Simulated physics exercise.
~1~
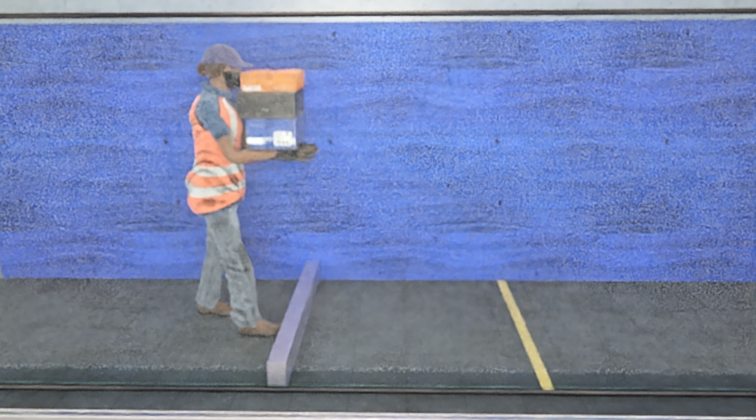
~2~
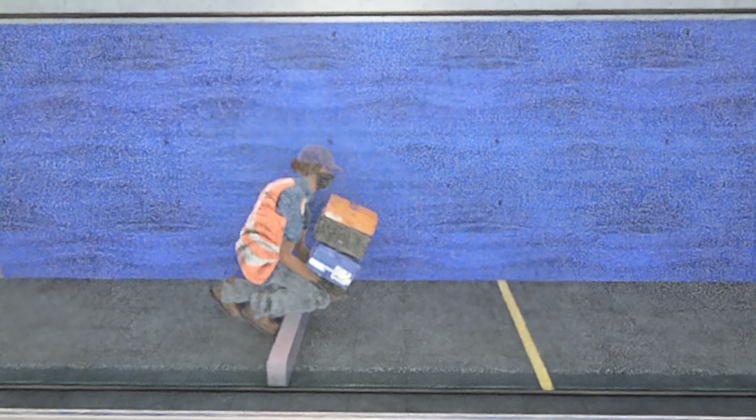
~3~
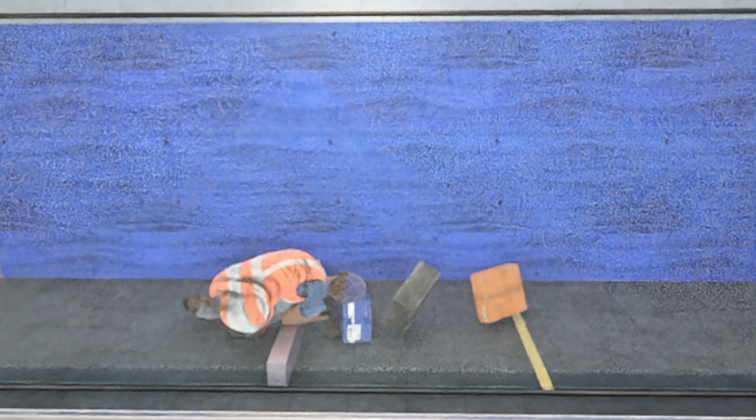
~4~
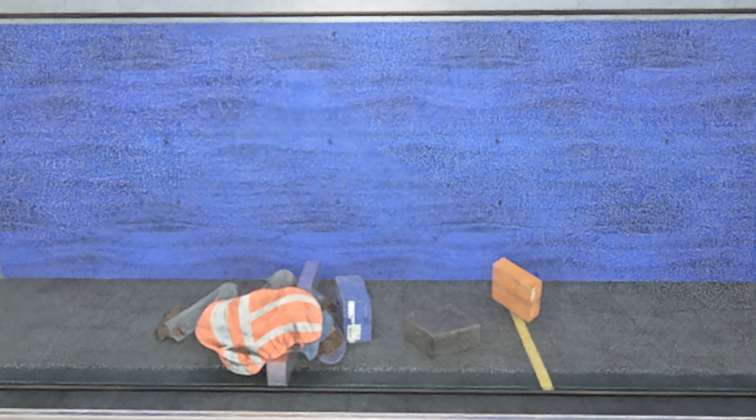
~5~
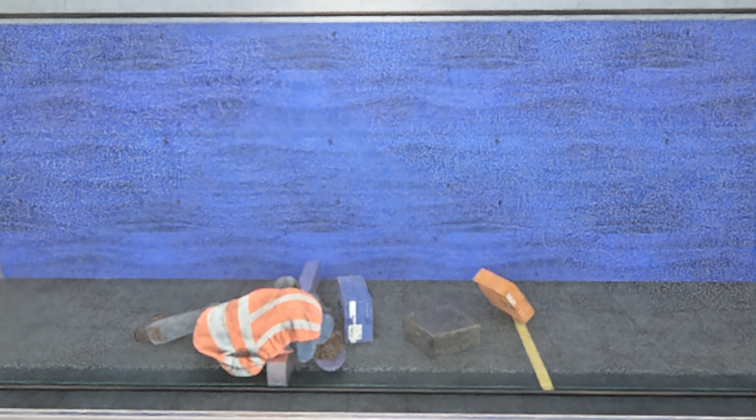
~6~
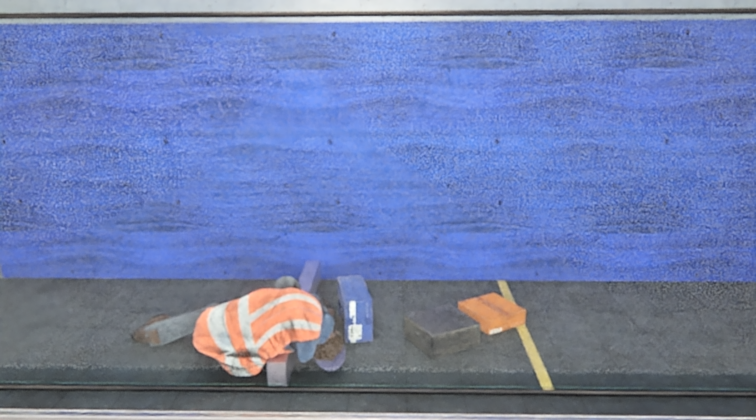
A porter trips over a low rail and falls, spilling three boxes rightward across the floor.
